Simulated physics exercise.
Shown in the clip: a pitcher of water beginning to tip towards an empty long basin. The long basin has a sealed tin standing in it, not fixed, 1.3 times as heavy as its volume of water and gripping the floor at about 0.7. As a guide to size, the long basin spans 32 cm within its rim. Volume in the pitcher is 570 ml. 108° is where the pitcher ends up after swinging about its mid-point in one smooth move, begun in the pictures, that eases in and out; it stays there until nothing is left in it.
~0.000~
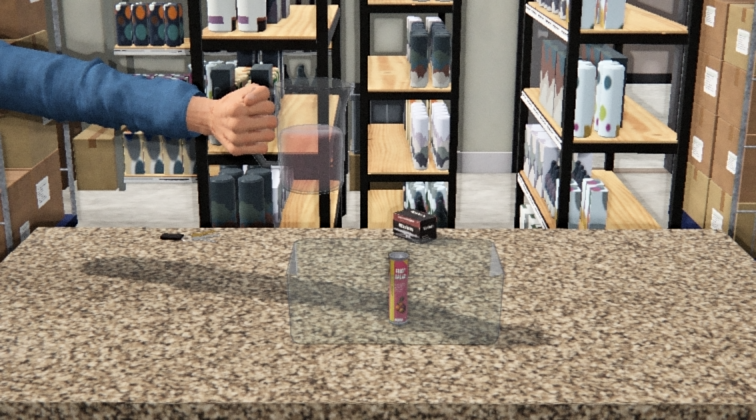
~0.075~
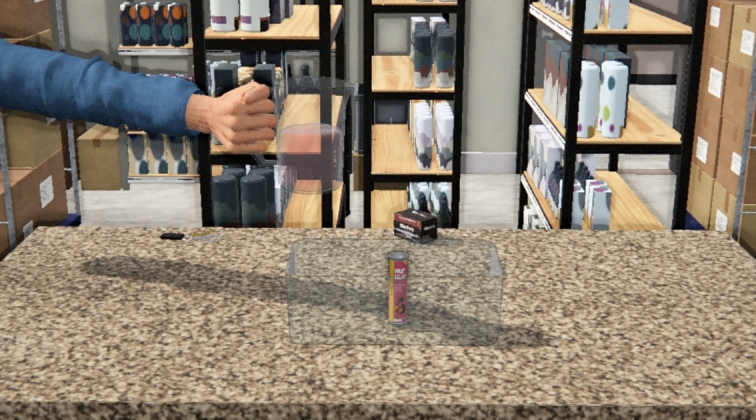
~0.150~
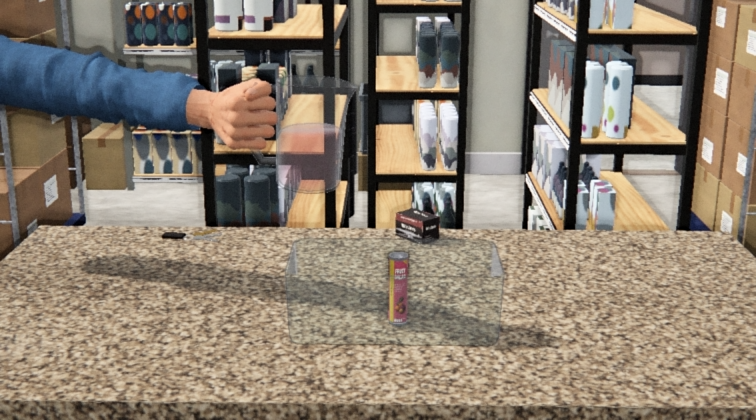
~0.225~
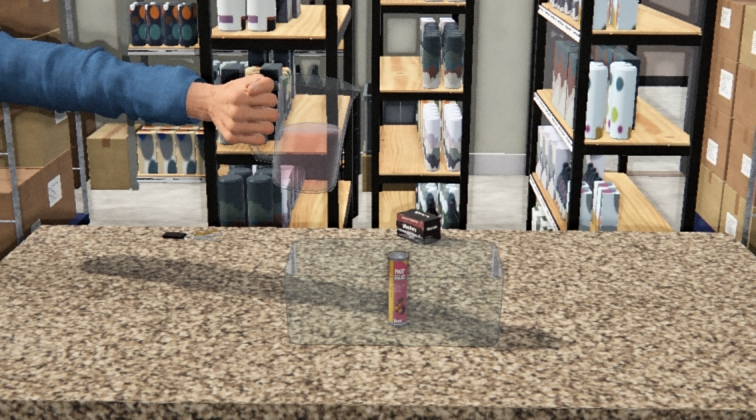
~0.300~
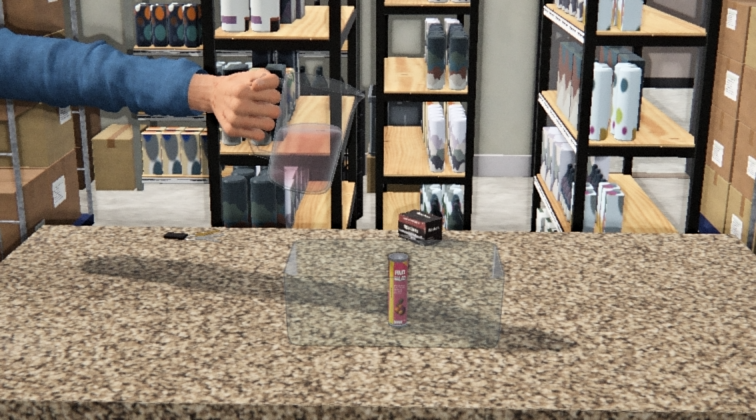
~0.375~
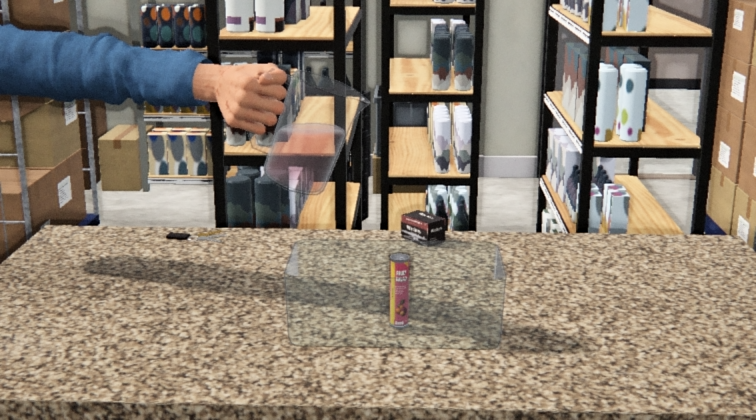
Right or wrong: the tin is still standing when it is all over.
Right, it is still standing.
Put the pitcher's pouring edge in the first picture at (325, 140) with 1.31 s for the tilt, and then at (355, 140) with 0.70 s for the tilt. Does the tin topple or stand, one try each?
Trial 1 - tin stays standing; trial 2 - tin tips.
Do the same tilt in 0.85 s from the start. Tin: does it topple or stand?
Then it holds its balance.
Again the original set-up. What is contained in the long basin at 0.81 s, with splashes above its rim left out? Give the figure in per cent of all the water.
About 0%.
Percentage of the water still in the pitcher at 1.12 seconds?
I reckon near 42 per cent still sits there.
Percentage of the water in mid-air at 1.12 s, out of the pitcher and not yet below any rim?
30 in a hundred, give or take.
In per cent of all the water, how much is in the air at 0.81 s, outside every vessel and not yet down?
Roughly 3 percent.
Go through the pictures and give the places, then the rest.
In the first picture, it leans 0°; its right rim is at (355, 85); the water meets the walls at (280, 130) and (342, 131); the long basin's rim runs from (291, 258) to (498, 258); the tin's top is at (399, 258).
In the second picture, it leans 1°; its right rim is at (355, 85); the water meets the walls at (279, 130) and (342, 130).
In the third picture, it leans 3°; its right rim is at (357, 86); the water meets the walls at (279, 129) and (343, 129).
In the fourth picture, it leans 8°; its right rim is at (360, 90); the water meets the walls at (278, 129) and (342, 129).
In the fifth picture, it leans 13°; its right rim is at (365, 95); the water meets the walls at (278, 129) and (343, 130).
In the sixth picture, it leans 20°; its right rim is at (370, 102); the water meets the walls at (276, 133) and (346, 130).
After 0.81 s the tilt is 73° and 97 per cent is still to pour; the tin stands where it began.
After 1.12 s the tilt is 103° and 42 per cent is still to pour; the tin stands where it began.
After 1.45 s the tilt is 108° and 3 per cent is still to pour; the tin stands where it began.
After 1.81 s the tilt is 108° and 0 per cent is still to pour; the tin stands where it began.
In the end the tin stands where it began.
